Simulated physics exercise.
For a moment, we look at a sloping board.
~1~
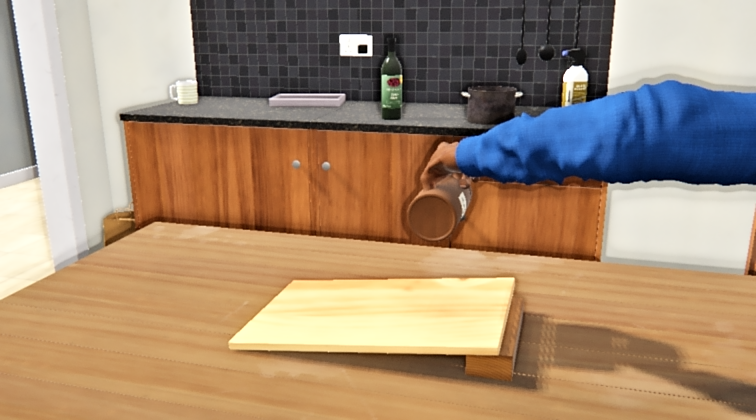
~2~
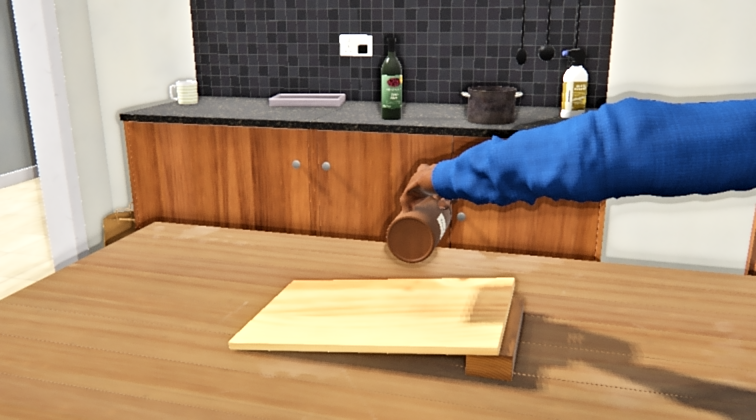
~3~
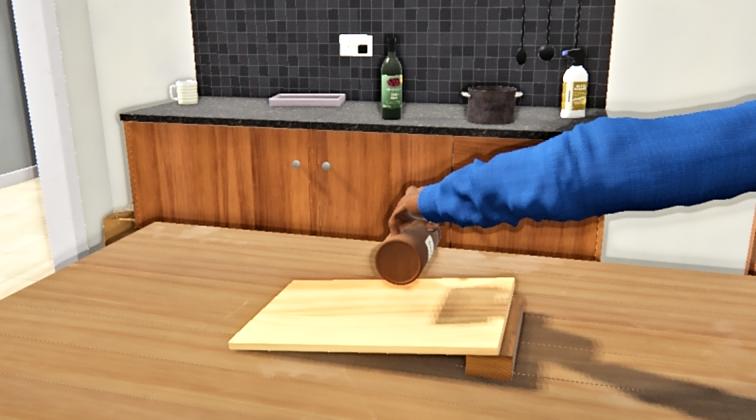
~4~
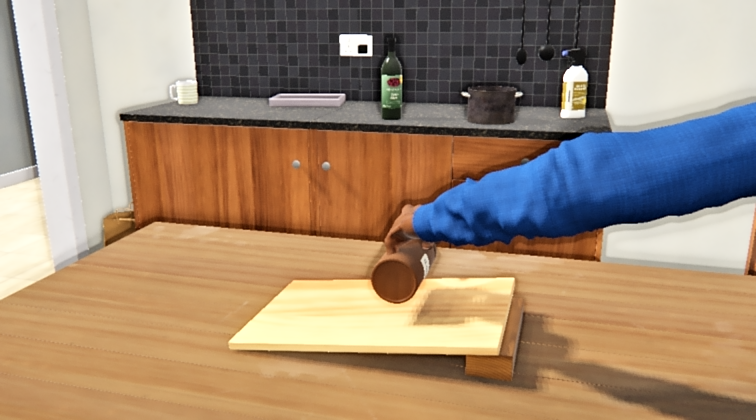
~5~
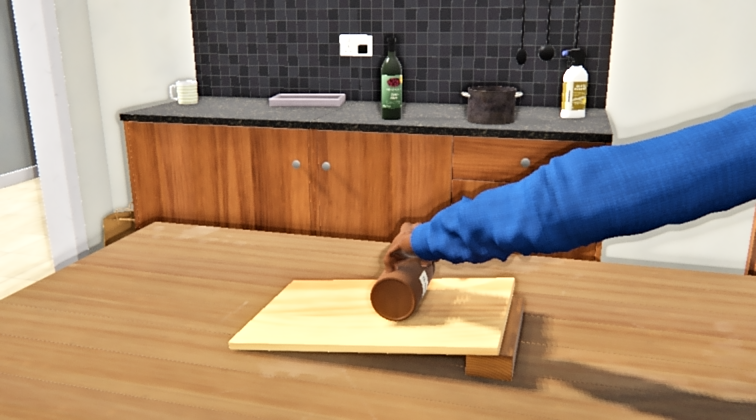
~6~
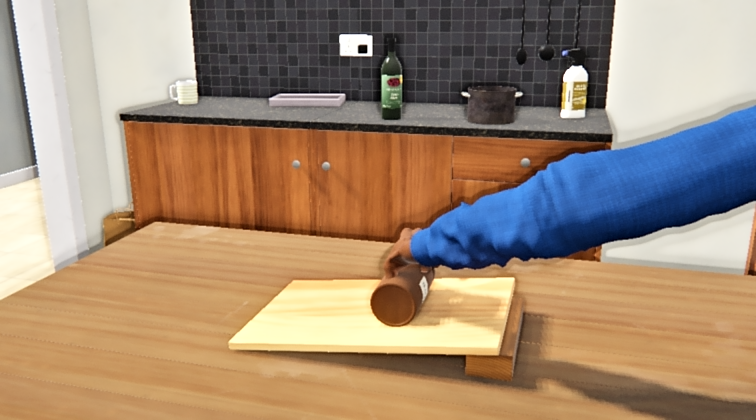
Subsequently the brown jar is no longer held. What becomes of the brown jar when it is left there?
Just watch, it gets moving.
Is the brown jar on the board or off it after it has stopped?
In the end it goes over the edge.
Then, 1.20 s on from there, brown jar now off the board.
Then, 2.10 s on from there, things are still on the move.
In the end, off the board, brown jar. The brown jar runs down the board.
